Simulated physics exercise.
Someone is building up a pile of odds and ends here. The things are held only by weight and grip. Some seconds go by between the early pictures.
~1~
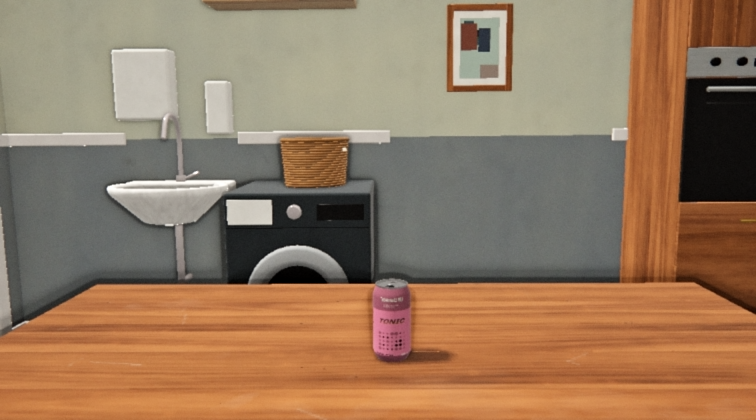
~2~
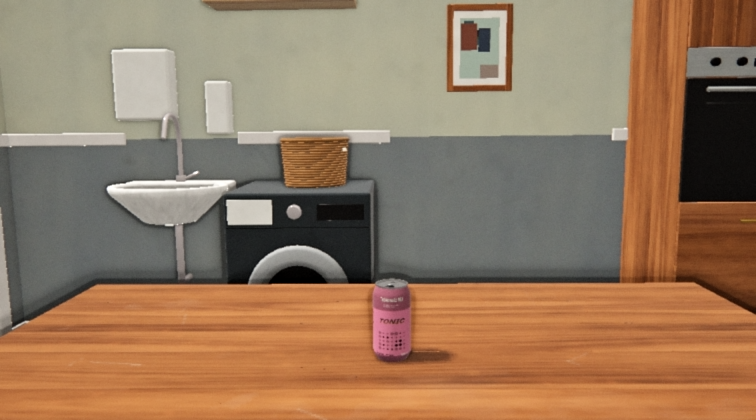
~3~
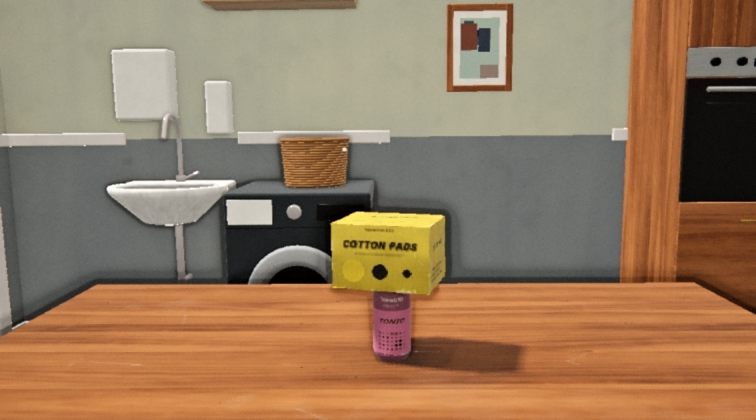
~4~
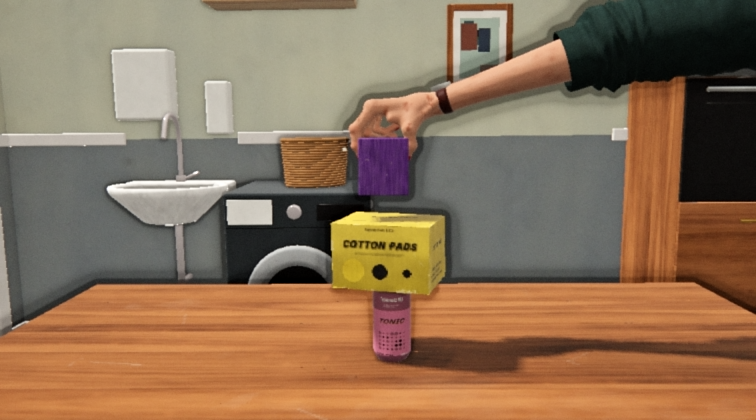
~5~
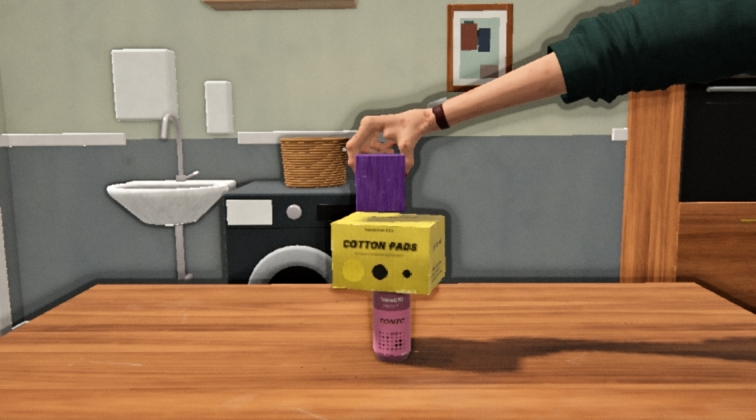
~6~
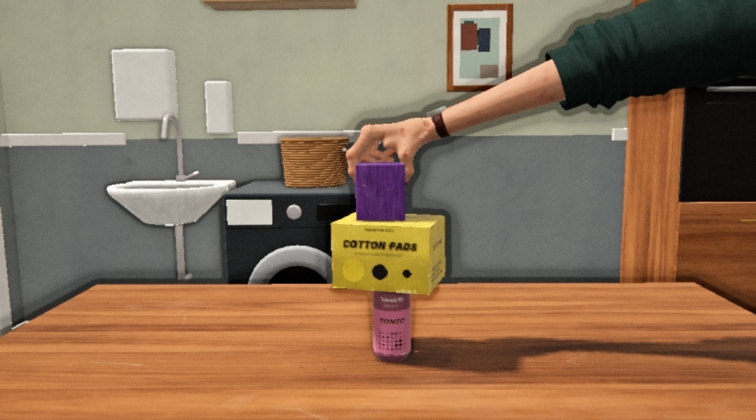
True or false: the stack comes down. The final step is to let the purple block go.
False.
Then, 0.90 s on from there, no change.
Then, 2.00 s on from there, purple block resting near (380, 192).
In the end, all 3 unmoved. At the end, from the last picture's camera, purple block near (380, 192). The pile keeps its balance.
